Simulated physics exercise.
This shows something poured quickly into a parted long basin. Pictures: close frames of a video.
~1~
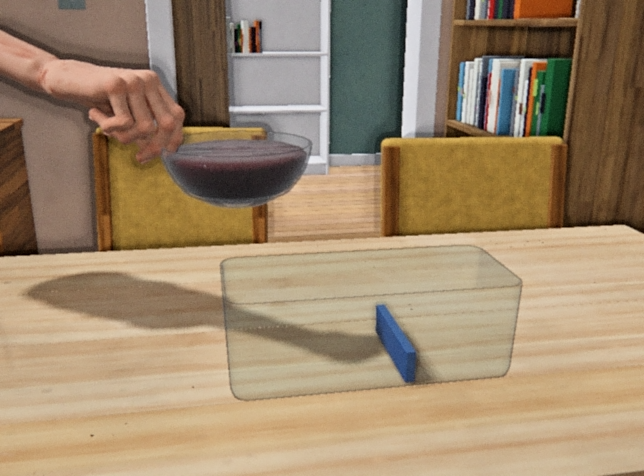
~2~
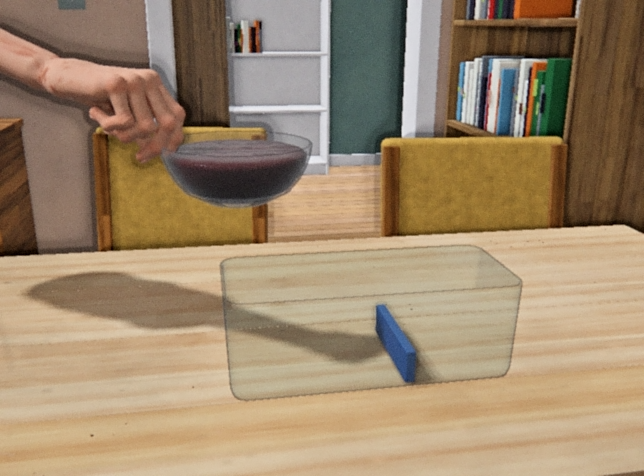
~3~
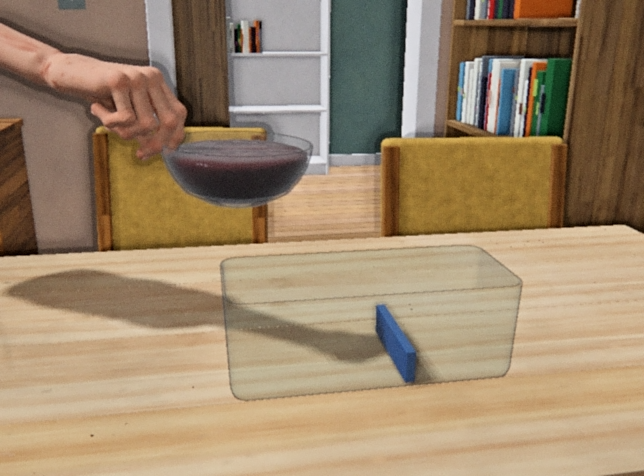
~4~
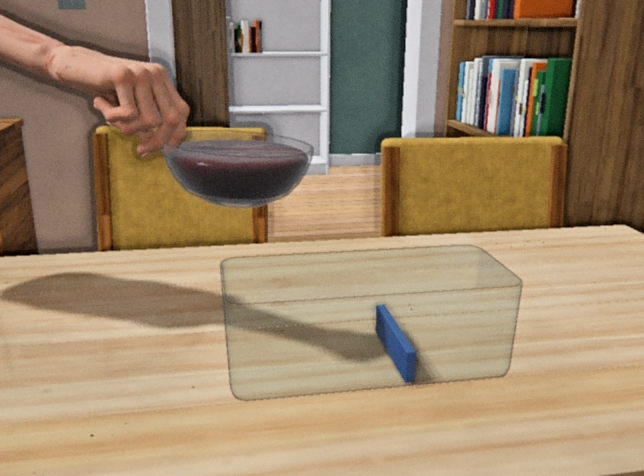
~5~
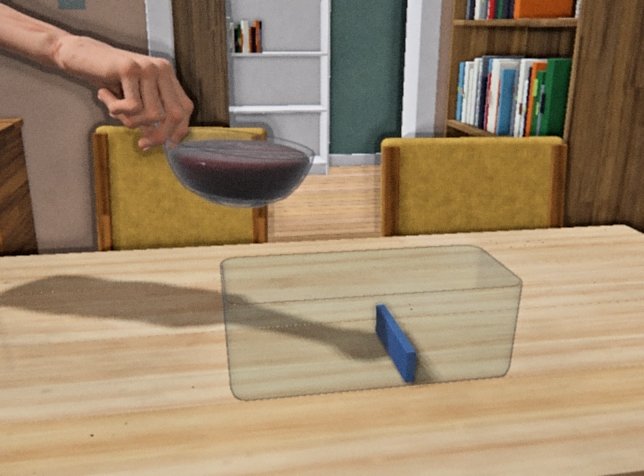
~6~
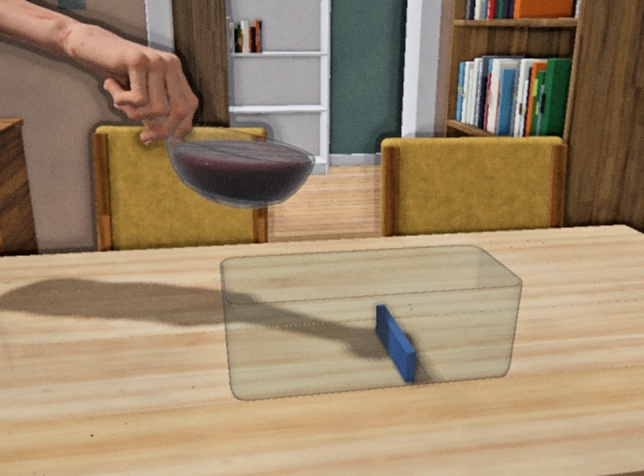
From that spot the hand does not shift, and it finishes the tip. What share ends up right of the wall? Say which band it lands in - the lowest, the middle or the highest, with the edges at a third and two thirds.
The quantity right of the wall will come in below one third.
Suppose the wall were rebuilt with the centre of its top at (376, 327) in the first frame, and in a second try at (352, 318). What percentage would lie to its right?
Try 1: About 20 percent; try 2: About 55 percent.
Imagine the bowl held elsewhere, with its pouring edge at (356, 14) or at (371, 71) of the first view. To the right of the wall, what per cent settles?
Roughly 65 percent on the first try and 70 percent on the second.
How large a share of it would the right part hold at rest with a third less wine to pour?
About 10 %.
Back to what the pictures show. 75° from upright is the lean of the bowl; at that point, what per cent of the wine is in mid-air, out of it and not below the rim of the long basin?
Around 45 in a hundred, more or less.
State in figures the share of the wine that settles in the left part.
Something like 90 per cent, roughly.
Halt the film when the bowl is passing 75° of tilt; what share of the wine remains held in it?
Roughly 25 %.
A moment on, the bowl is tipped on its side and 24 per cent is still to pour, 33 is left of the wall and 0 right of it.
Next, the bowl is tipped right over and 0 per cent is still to pour, 93 is left of the wall and 6 right of it.
Then the bowl is tipped right over and 0 per cent is still to pour, 90 is left of the wall and 9 right of it.
Later the bowl is tipped right over and 0 per cent is still to pour, 90 is left of the wall and 9 right of it.
Finally, 90 per cent lies left of the wall, 9 right of it and 1 outside.
